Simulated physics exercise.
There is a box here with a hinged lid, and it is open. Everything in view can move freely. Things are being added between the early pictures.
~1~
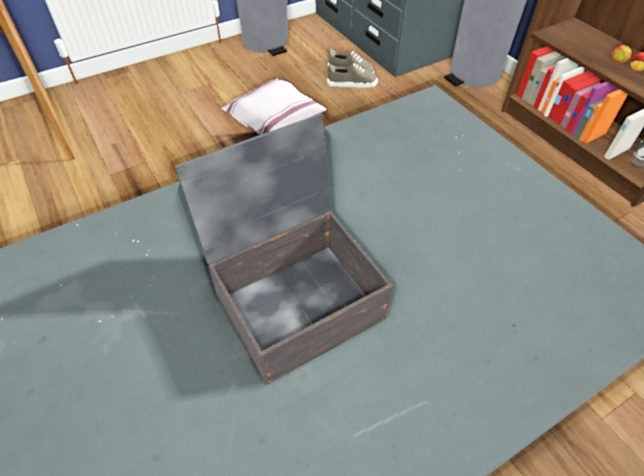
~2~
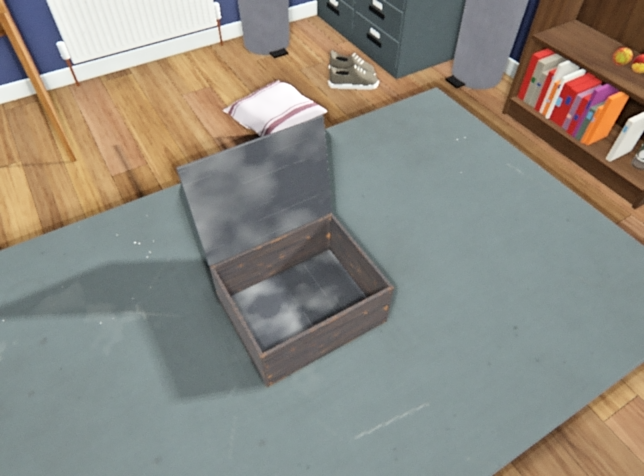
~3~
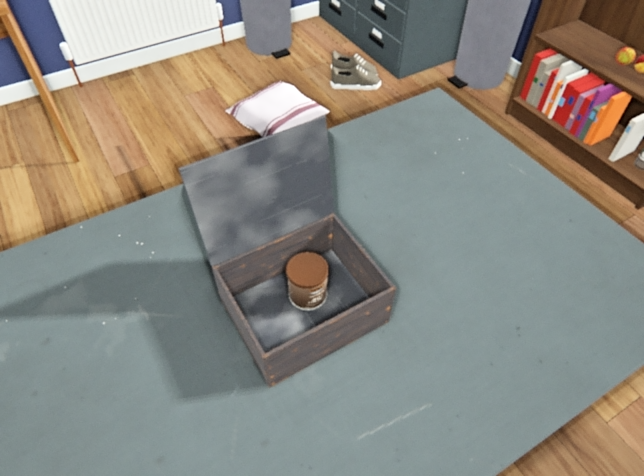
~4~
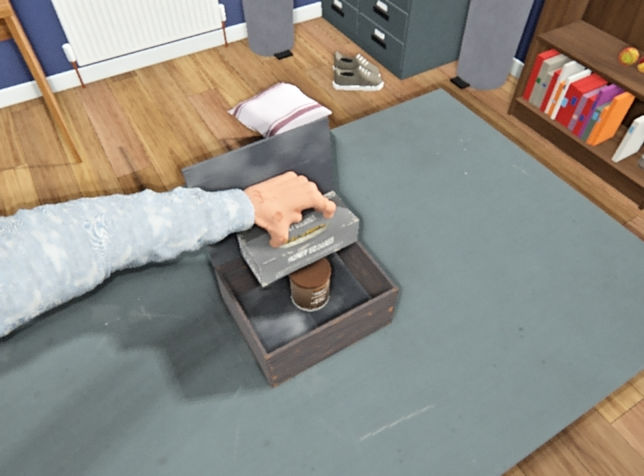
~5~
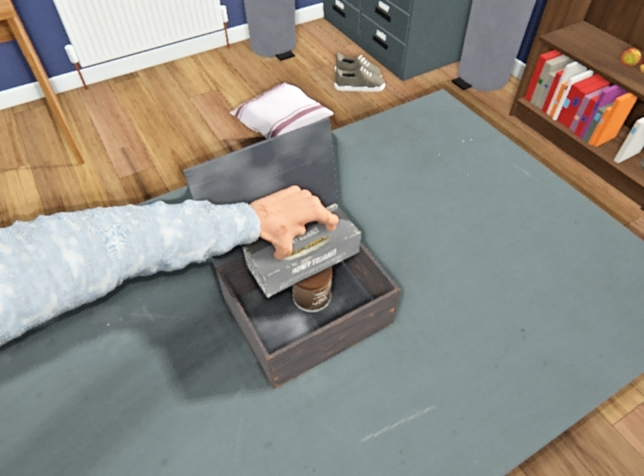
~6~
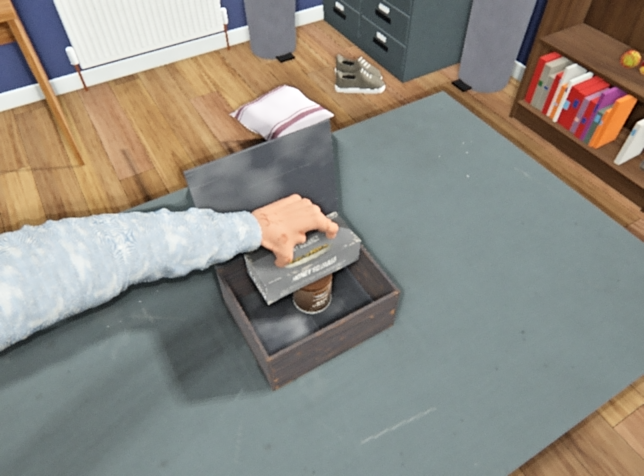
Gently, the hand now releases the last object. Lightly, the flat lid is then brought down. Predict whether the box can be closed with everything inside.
The lid falls short.
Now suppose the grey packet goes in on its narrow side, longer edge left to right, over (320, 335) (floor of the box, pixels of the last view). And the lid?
Result: Lid drops fully.
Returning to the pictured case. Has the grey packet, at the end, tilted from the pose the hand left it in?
The grey packet stays as placed.
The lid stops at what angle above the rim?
Angle above rim: About 45°.
Then, 1.20 s later than the last frame, lid starting down.
Then, 1.90 s later than the last frame, lid 54° above the rim.
Then, 3.90 s later than the last frame, lid 47° above the rim; grey packet moved a little near (308, 264).
When it is over, lid 47° above the rim; both as before. End places, in pixels of the last picture, grey packet near (308, 264).
